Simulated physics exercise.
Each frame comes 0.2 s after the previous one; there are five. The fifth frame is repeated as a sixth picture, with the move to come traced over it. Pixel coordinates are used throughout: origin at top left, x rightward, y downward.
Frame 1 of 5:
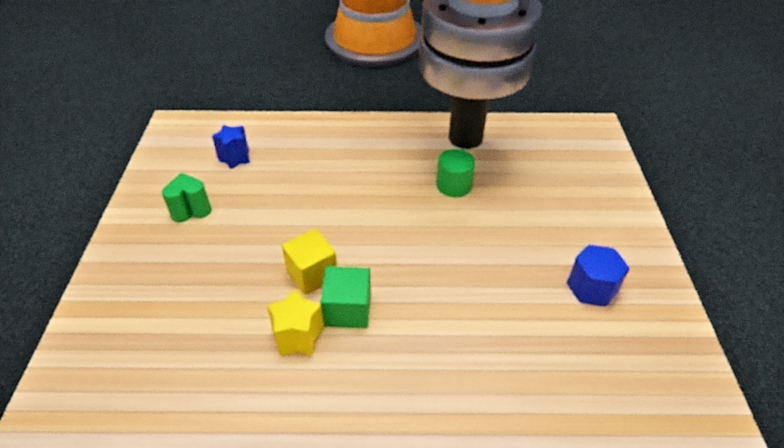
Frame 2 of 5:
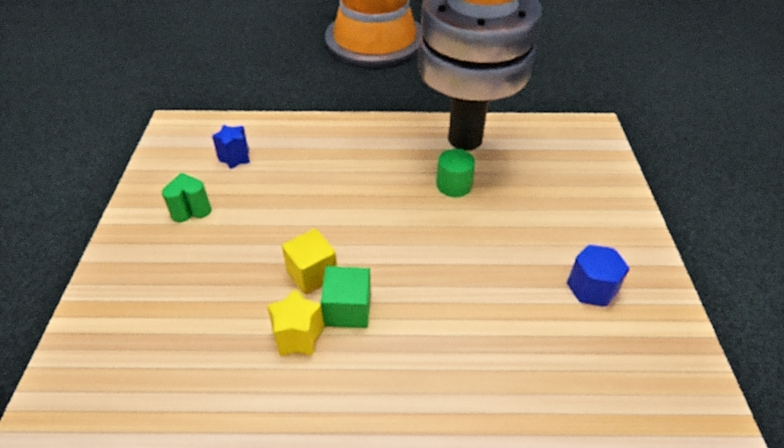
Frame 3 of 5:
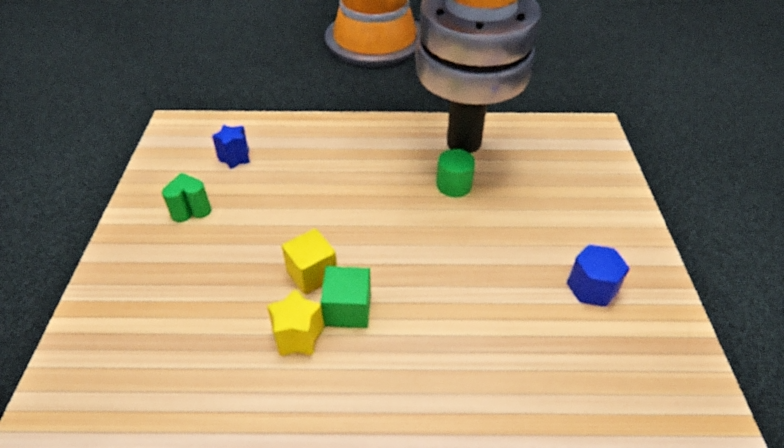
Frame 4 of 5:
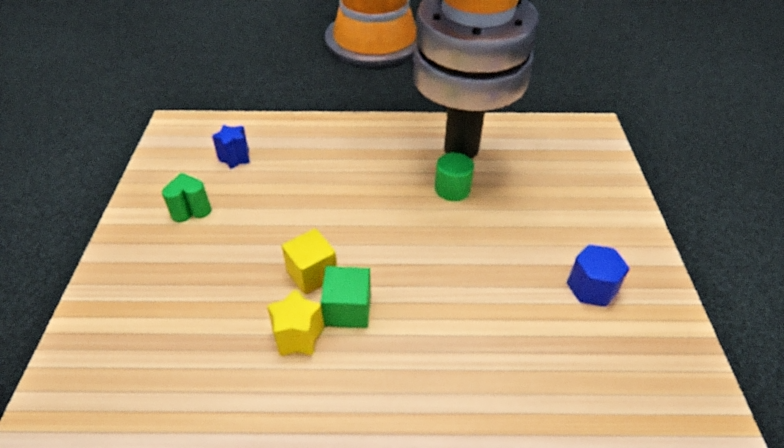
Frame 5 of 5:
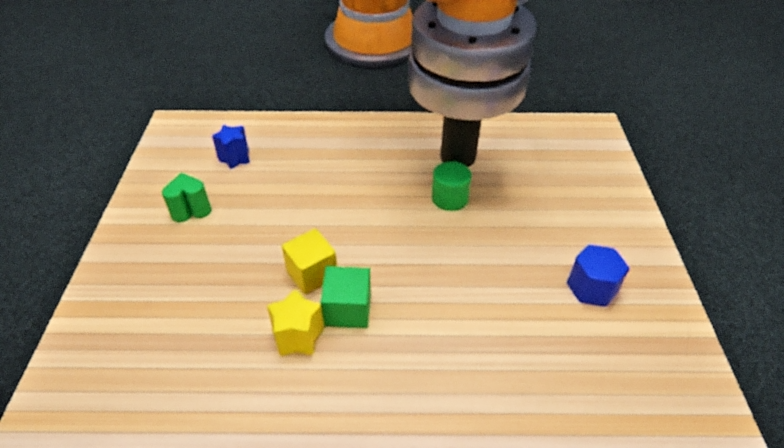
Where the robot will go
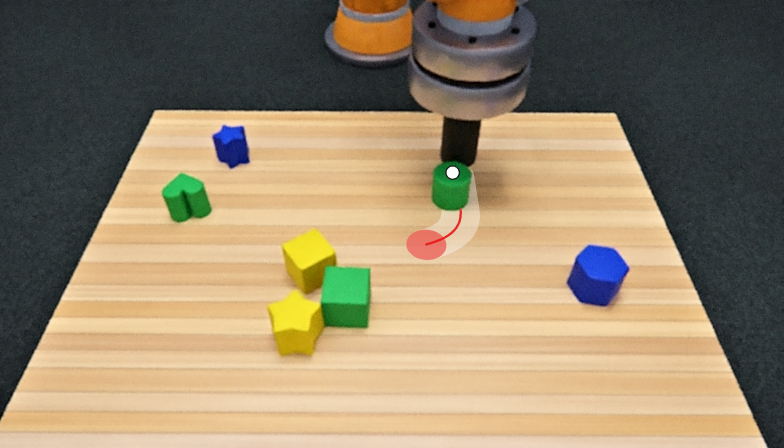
On a wooden board scattered with yellow, blue and green blocks, a robot arm's dark peg edged toward the green round block, then pushed it a short way toward the viewer and slightly left.
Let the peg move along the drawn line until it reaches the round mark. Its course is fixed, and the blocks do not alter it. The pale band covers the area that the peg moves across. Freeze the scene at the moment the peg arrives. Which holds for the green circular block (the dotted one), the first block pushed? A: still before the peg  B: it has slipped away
A.
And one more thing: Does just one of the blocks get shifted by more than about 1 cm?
Yes, that is how it ends up.
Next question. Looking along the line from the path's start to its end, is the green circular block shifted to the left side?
In short: No.
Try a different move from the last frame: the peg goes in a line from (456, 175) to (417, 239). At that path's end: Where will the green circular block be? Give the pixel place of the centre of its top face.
The middle of the upper face of the green circular block will lie at about (442, 240) in the picture.
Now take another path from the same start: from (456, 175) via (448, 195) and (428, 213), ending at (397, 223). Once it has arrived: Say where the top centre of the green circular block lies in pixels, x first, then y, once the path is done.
By then it is at (431, 220).
Path on the board, from (456, 175) through (459, 200) and (457, 227) to (426, 244); the dot is on the green circular block.
What follows on the original path. One third of the way, peg (462, 183); green circular block (447, 198).
Two thirds of the way, peg (459, 210); green circular block (433, 222).
At the end, peg (428, 227); green circular block (402, 243).
